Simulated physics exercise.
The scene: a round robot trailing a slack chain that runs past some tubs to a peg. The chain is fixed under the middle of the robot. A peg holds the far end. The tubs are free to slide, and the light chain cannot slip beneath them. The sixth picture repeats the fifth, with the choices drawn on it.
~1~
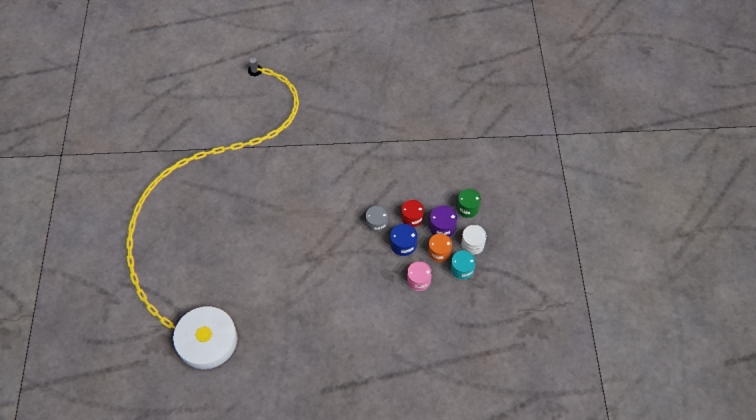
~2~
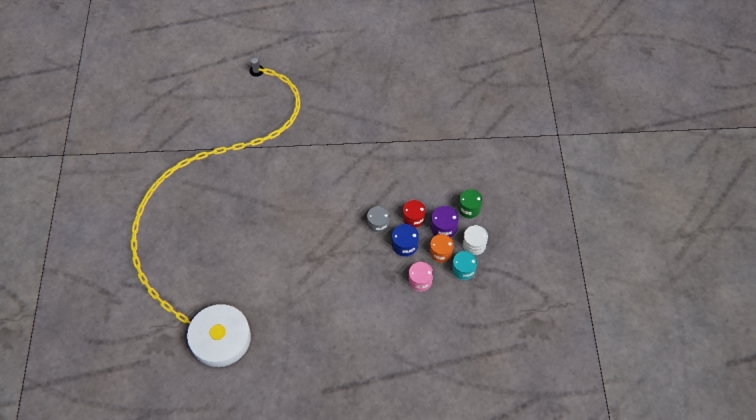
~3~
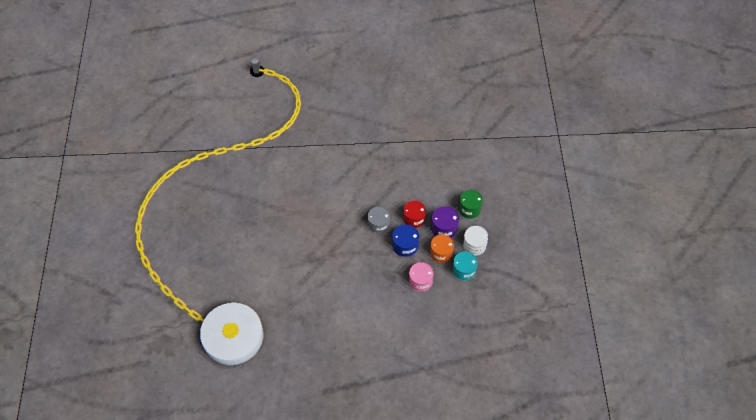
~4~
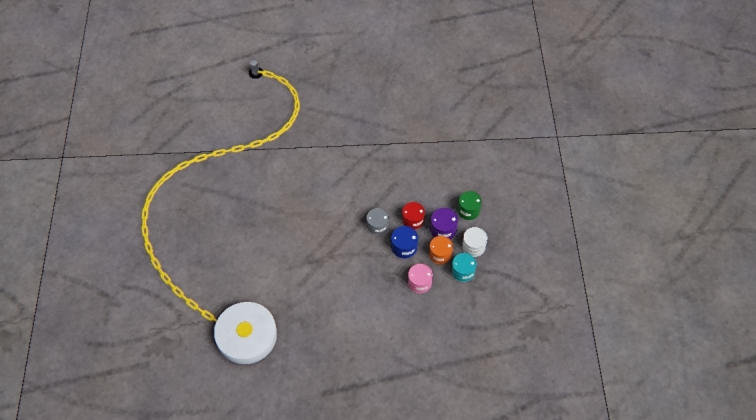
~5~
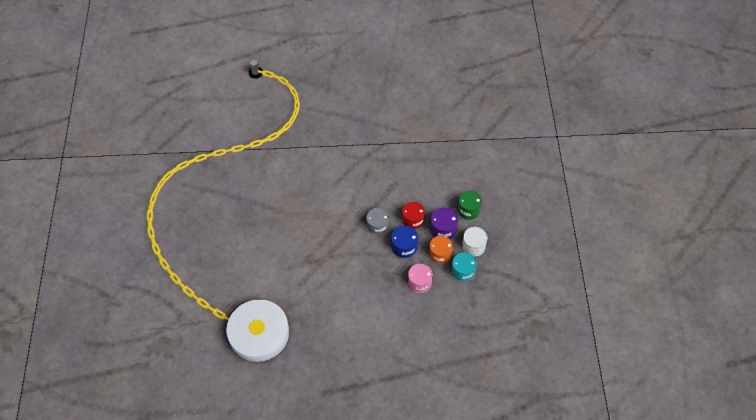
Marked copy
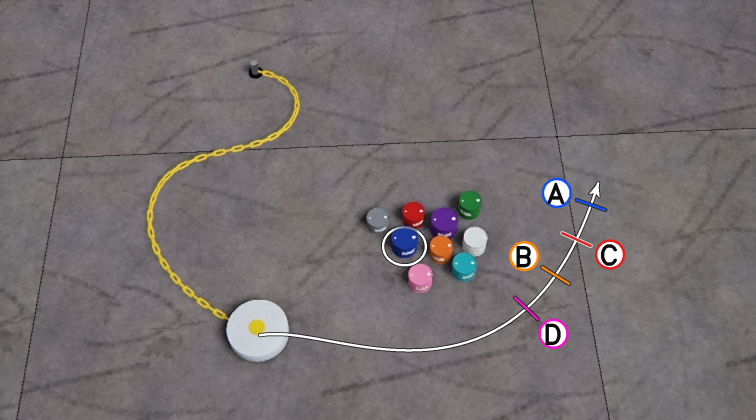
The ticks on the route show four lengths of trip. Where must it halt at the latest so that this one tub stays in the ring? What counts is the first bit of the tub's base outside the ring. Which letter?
C.
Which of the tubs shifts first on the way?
Pink.
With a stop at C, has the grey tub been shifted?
No.
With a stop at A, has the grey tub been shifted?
Yes.
On the marked copy, A at (591, 205); B at (555, 275); C at (576, 239); D at (526, 308); the ring at (404, 246); the route from (260, 335) via (485, 335) to (598, 183).
Taking C. A third of the way, robot (393, 346); blue tub (405, 242).
Two thirds of the way, robot (517, 313); blue tub (405, 242).
When it is over, robot (578, 235); orange tub (443, 247); blue tub (405, 242); pink tub (428, 262); the blue tub is still in its ring.
As for the rest, A drags the ringed tub to (408, 227); B is safe but short; D is safe but short.
